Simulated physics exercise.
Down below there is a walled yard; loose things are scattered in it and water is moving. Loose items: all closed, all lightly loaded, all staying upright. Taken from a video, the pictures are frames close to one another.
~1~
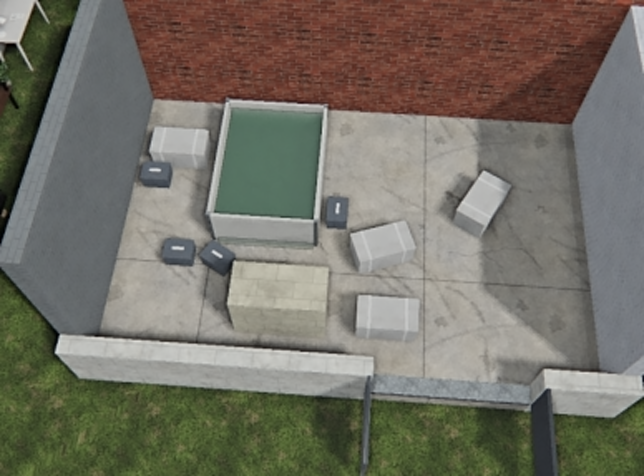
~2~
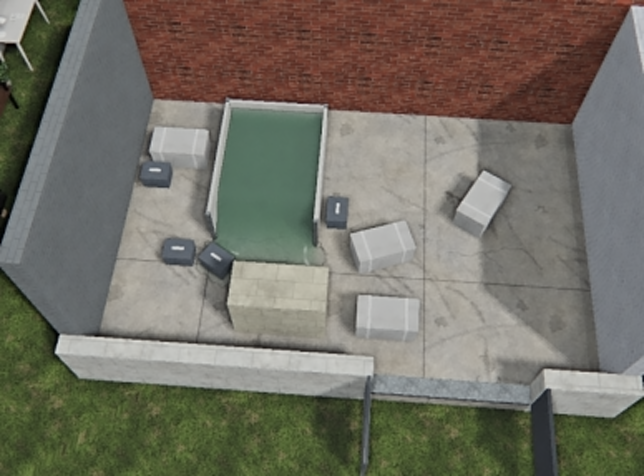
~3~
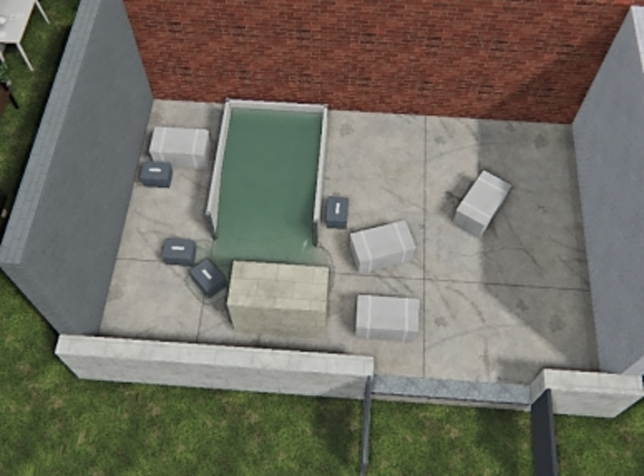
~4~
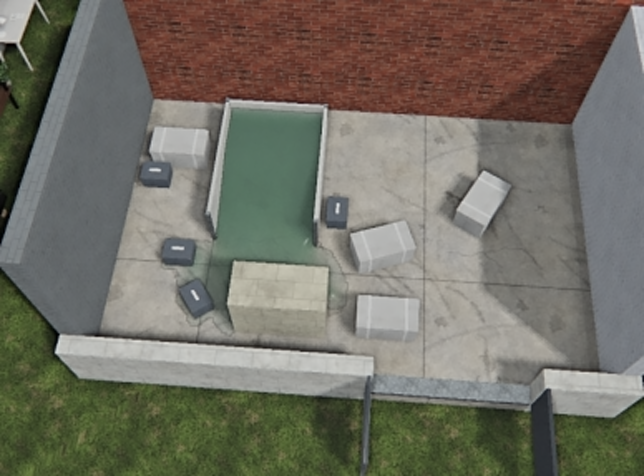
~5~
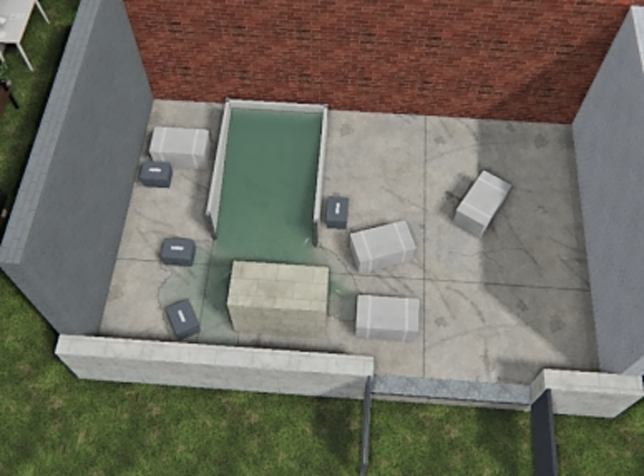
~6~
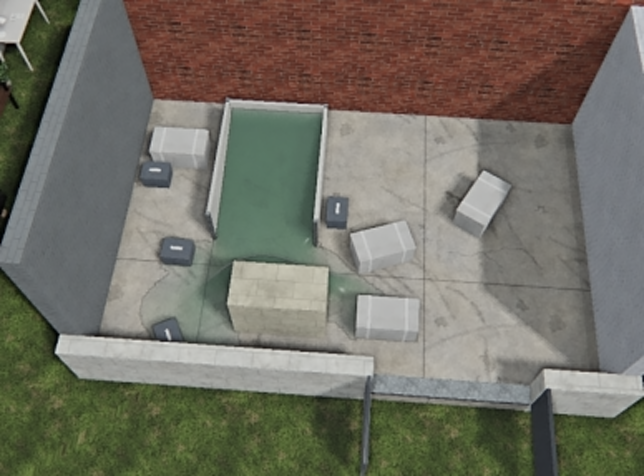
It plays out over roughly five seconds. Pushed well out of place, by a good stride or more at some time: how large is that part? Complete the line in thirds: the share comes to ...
The share comes to at least two thirds.
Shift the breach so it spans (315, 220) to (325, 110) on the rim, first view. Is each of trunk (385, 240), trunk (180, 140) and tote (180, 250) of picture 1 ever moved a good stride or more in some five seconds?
Object by object: Covered the distance, short of it, short of it.
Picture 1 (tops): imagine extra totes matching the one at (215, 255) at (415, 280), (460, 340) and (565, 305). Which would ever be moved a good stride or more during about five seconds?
Copy one: Slides well clear; copy two: Slides well clear; copy three: Slides well clear.
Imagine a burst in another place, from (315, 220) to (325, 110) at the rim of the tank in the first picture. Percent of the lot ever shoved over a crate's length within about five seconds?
My estimate is some 40 per cent of them.
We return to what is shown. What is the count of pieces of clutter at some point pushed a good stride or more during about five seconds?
The total is 7.
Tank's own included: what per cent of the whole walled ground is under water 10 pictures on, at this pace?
Close to 60 per cent, tank included.
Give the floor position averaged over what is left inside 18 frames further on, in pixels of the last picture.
The average lies close to (293, 186).
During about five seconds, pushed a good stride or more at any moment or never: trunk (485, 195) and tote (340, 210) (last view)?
Note - item one displaced that much, item two not the full distance.
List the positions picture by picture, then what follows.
The first frame shows a tote at (217, 254) rests on the ground; a tote at (178, 248) rests on the ground; 0 of 8 have shifted.
The second frame shows a tote at (216, 257), on the bottom, close to its start; a tote at (178, 248) rests on the ground; 0 of 8 have shifted.
The third frame shows a tote at (207, 275) rests on the ground, a stride from its start; a tote at (178, 248), on the bottom; 1 of 8 have shifted.
The fourth frame shows a tote at (195, 295) rests on the ground, a stride from its start; a tote at (178, 248) rests on the ground; 1 of 8 have shifted.
The fifth frame shows a tote at (182, 316) rests on the ground, a stride from its start; a tote at (177, 248) rests on the ground; 1 of 8 have shifted.
The sixth frame shows a tote at (168, 335), on the bottom, a stride from its start; a tote at (177, 248), on the bottom; 1 of 8 have shifted.
A moment on, 1 of 8 are well off their spots; 1 afloat.
Next, 4 of 8 are well off their spots; 1 afloat.
Later, 7 of 8 are well off their spots; 2 afloat.
In the end, 7 of 8 are well off their spots, and 7 have been at some point; 5 afloat.
